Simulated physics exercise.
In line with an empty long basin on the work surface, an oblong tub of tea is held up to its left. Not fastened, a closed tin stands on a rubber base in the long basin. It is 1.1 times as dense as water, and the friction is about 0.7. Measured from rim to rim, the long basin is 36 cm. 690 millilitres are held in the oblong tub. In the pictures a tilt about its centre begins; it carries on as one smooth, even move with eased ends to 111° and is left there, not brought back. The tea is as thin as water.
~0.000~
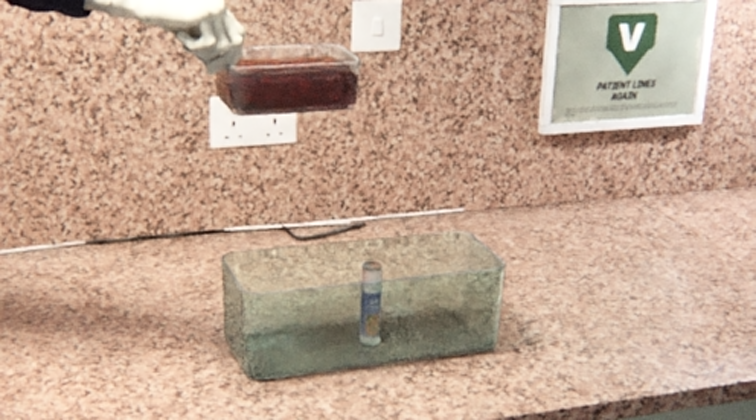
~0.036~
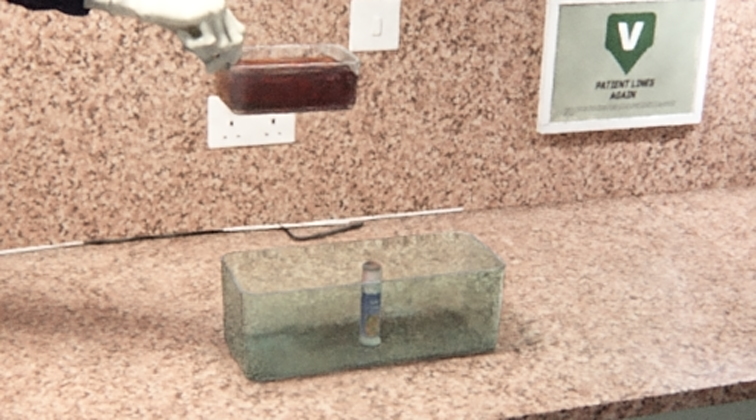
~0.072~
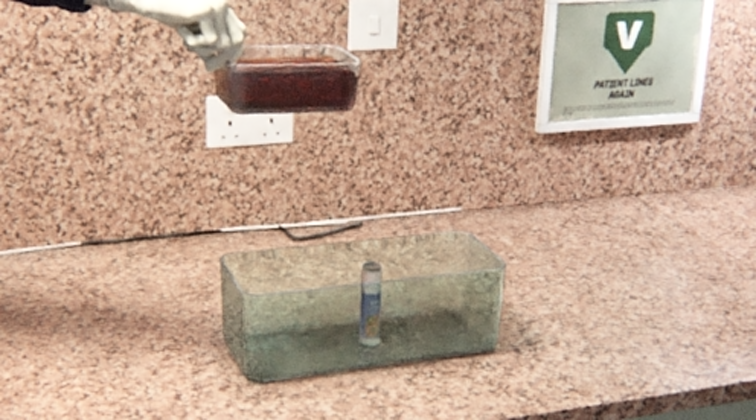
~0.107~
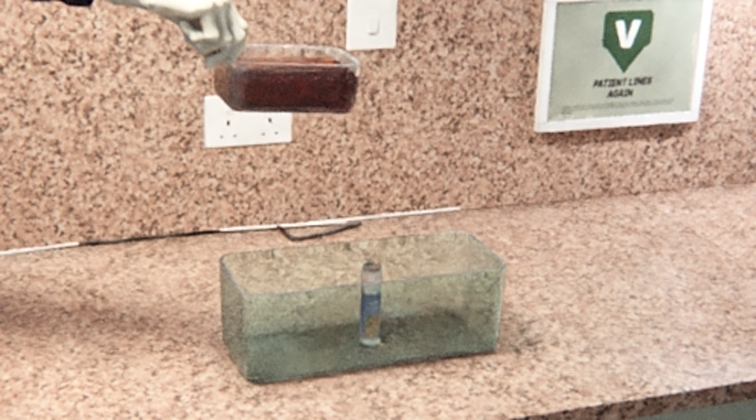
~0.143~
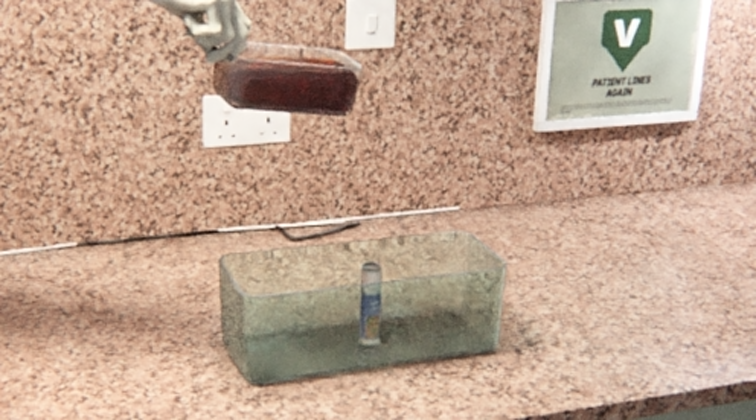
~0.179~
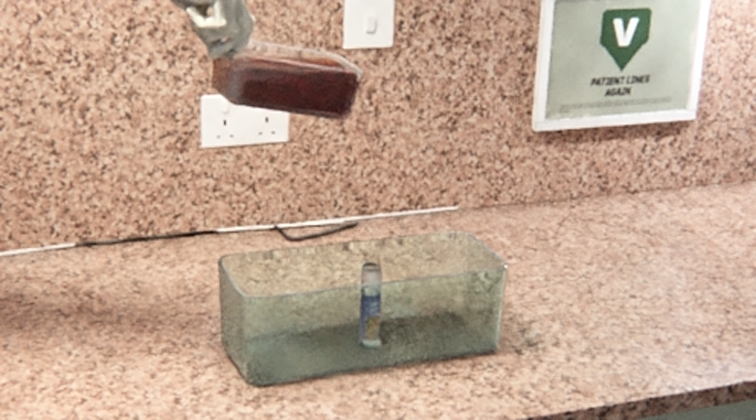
A white-gloved hand at the upper left holds a clear oblong tub of dark reddish-brown tea, keeping it almost level at first, then gradually tilting its right end slightly downward. Below, on a speckled pink counter seen from the front and slightly above, a small white-and-blue container stands inside a long, greenish clear basin. Behind are white sockets, a switch and a framed green-and-white sign, while the view barely shifts.
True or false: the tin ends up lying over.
False.
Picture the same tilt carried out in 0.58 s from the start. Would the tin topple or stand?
Result: Tin upright.
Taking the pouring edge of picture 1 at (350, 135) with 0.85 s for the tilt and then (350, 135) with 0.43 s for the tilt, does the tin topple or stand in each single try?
Try 1: Still standing; try 2: Tipped over.
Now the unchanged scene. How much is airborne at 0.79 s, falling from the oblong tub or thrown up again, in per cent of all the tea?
Near 8 percent.
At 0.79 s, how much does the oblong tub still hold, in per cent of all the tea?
Remaining share: Approx. 3 %.
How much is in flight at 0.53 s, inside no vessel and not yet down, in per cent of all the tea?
Share: Roughly 68 per cent.
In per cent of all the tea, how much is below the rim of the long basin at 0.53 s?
6 %, give or take.
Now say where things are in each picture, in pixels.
The first picture shows tilt 0°; pouring edge (350, 54); surface from (223, 69) to (346, 63); the long basin's rim runs from (232, 275) to (488, 249); the tin's top is at (372, 269).
The second picture shows tilt 1°; pouring edge (350, 55); surface from (223, 68) to (346, 63).
The third picture shows tilt 2°; pouring edge (350, 56); surface from (222, 68) to (346, 64).
The fourth picture shows tilt 4°; pouring edge (351, 58); surface from (223, 66) to (346, 65).
The fifth picture shows tilt 8°; pouring edge (351, 61); surface from (222, 65) to (347, 65).
The sixth picture shows tilt 12°; pouring edge (352, 66); surface from (222, 65) to (348, 66).
By 0.53 s the tilt is 77° and 26 per cent is still to pour; the tin stands where it began.
By 0.79 s the tilt is 110° and 3 per cent is still to pour; the tin stands where it began.
By 1.06 s the tilt is 111° and 0 per cent is still to pour; the tin stands where it began.
By 1.35 s the tilt is 111° and 0 per cent is still to pour; the tin stands where it began.
At rest the tin stands where it began.
